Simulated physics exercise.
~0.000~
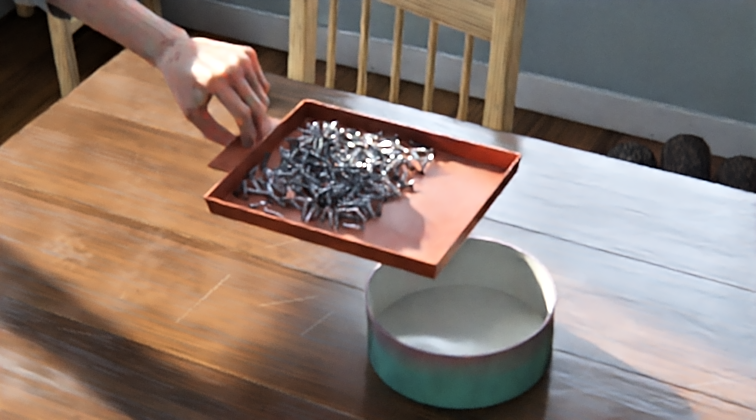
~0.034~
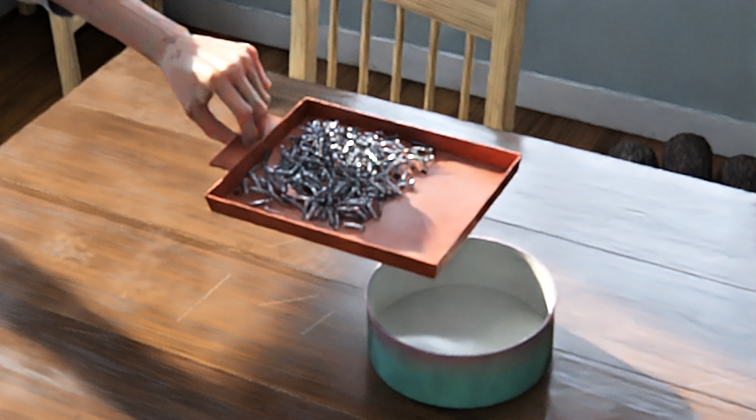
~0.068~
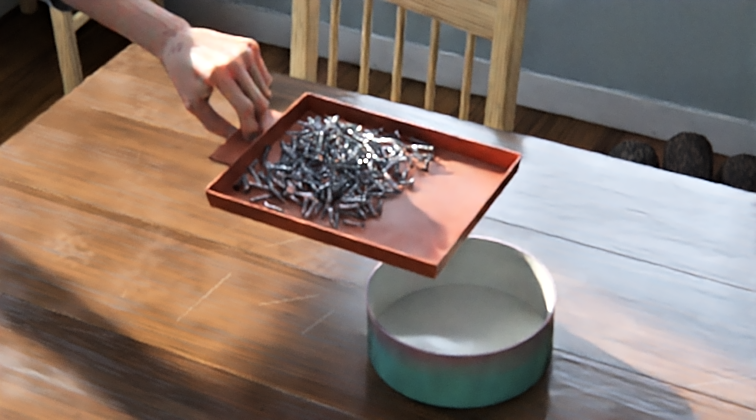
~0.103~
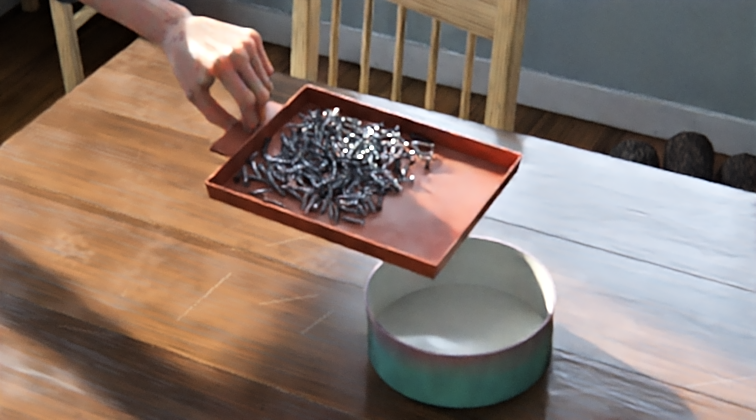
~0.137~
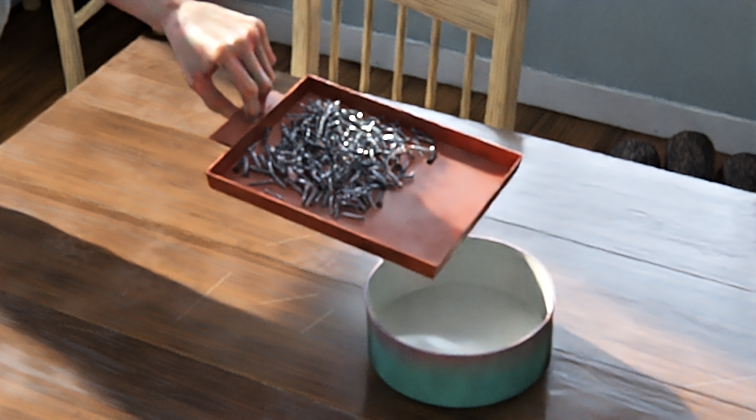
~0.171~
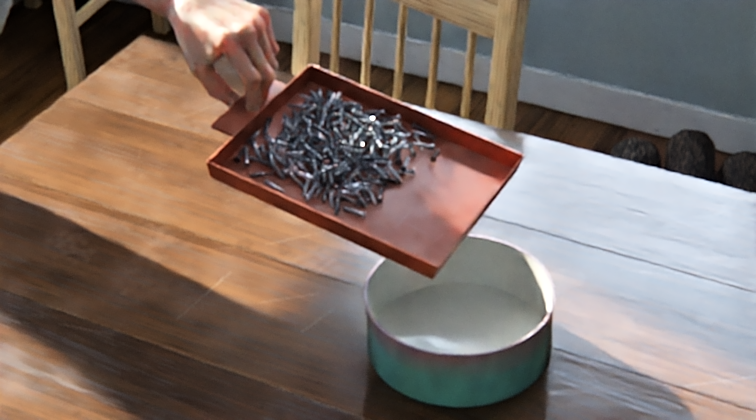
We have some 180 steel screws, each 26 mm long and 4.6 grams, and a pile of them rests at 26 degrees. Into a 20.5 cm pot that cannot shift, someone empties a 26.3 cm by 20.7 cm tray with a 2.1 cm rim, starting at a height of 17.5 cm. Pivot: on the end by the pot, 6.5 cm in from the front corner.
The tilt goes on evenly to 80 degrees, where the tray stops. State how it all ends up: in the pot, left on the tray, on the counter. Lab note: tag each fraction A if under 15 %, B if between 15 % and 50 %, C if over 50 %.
Pot = B, left on the tray = B, counter = B.
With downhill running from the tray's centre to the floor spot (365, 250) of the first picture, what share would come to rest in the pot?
I'd estimate about 15 %.
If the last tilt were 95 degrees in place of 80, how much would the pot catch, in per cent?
50 percent.
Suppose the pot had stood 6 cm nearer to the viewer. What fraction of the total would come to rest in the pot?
In that case about 25 percent would end up there.
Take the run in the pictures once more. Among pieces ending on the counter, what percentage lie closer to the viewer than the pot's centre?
Share: Roughly 50 %.
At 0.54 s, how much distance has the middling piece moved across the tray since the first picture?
Roughly 5 cm.
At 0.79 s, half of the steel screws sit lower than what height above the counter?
About 18 centimetres.
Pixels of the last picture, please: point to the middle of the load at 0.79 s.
The middle of the load should be near (494, 215) then.
After 0.54 s, tilt 44 degrees; the tray holds 100 %, the pot 0 %.
After 0.79 s, tilt 67 degrees; the tray holds 75 %, the pot 0 %.
After 1.14 s, tilt 80 degrees; the tray holds 40 %, the pot 25 %.
At rest (2.6 s), pot 30 %, tray 35 %, counter 35 %.
